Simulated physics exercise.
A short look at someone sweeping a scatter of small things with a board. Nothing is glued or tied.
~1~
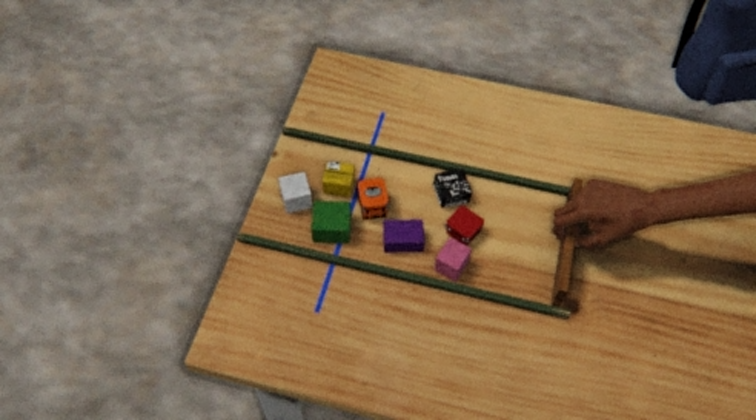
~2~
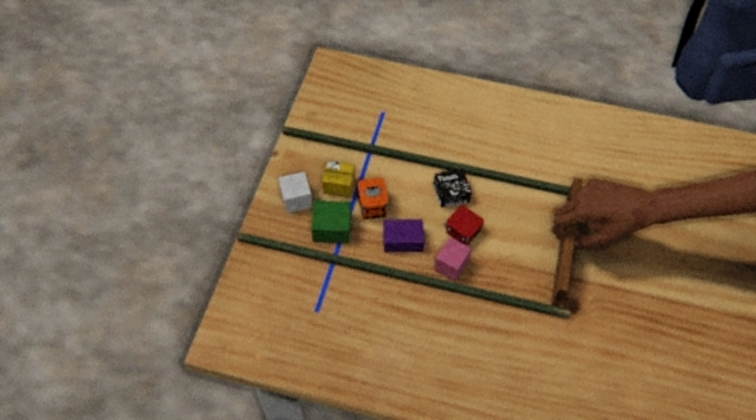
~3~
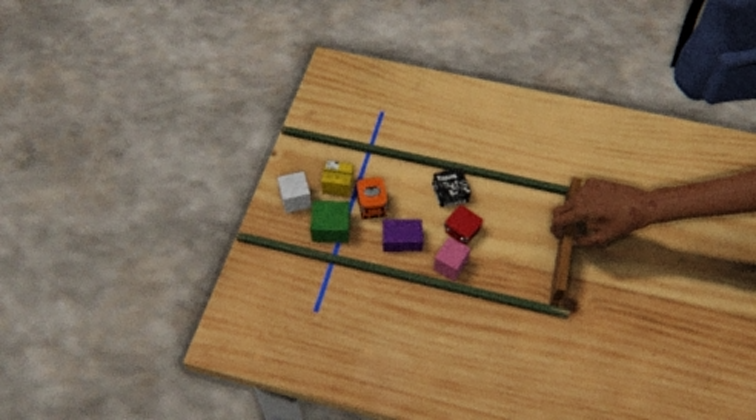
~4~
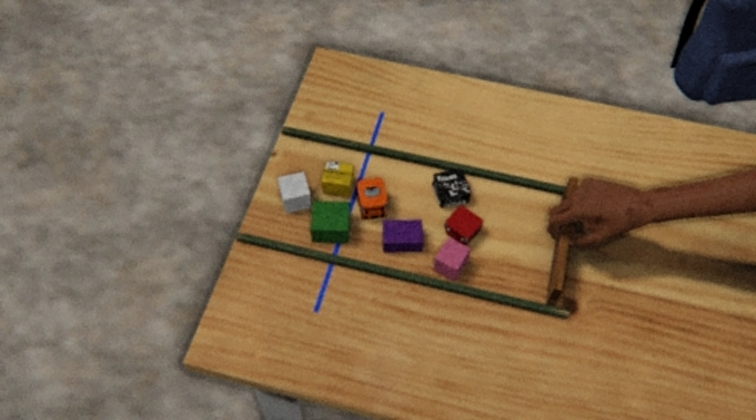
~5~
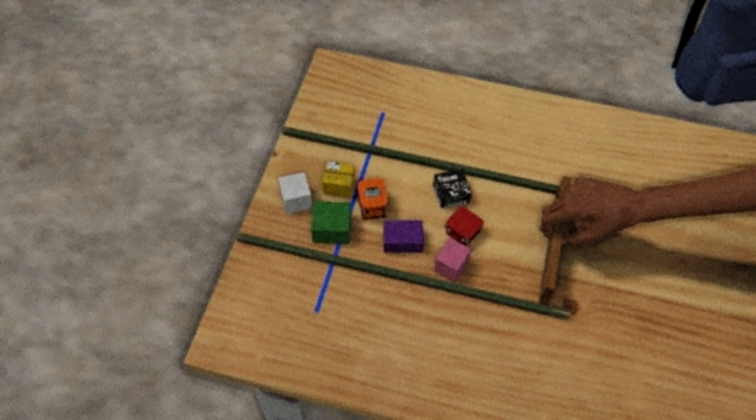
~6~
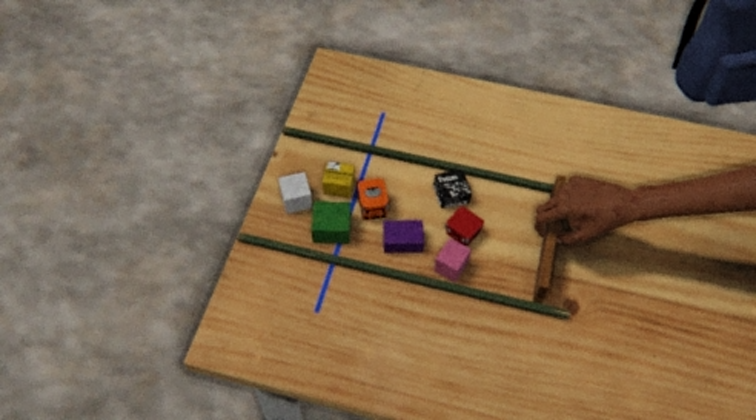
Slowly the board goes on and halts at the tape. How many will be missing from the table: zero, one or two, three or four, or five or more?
As it turns out, the number that fall off is zero.
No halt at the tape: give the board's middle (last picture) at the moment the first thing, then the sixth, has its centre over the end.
Its middle is around (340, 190) and later (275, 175).
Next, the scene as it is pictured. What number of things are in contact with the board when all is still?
In contact: 3.
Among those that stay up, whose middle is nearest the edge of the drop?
Foremost is the green block.
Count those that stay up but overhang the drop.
1 of them.
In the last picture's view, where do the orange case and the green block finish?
About (318, 180), and the other about (262, 215).
Soon after, none off yet; white block at rest near (296, 193); yellow box at rest near (339, 180); green block at rest near (332, 222).
After that, none off yet; white block at rest near (296, 193); yellow box at rest near (339, 180); green block displaced a little near (317, 221).
In the end, the number that fall off is zero.
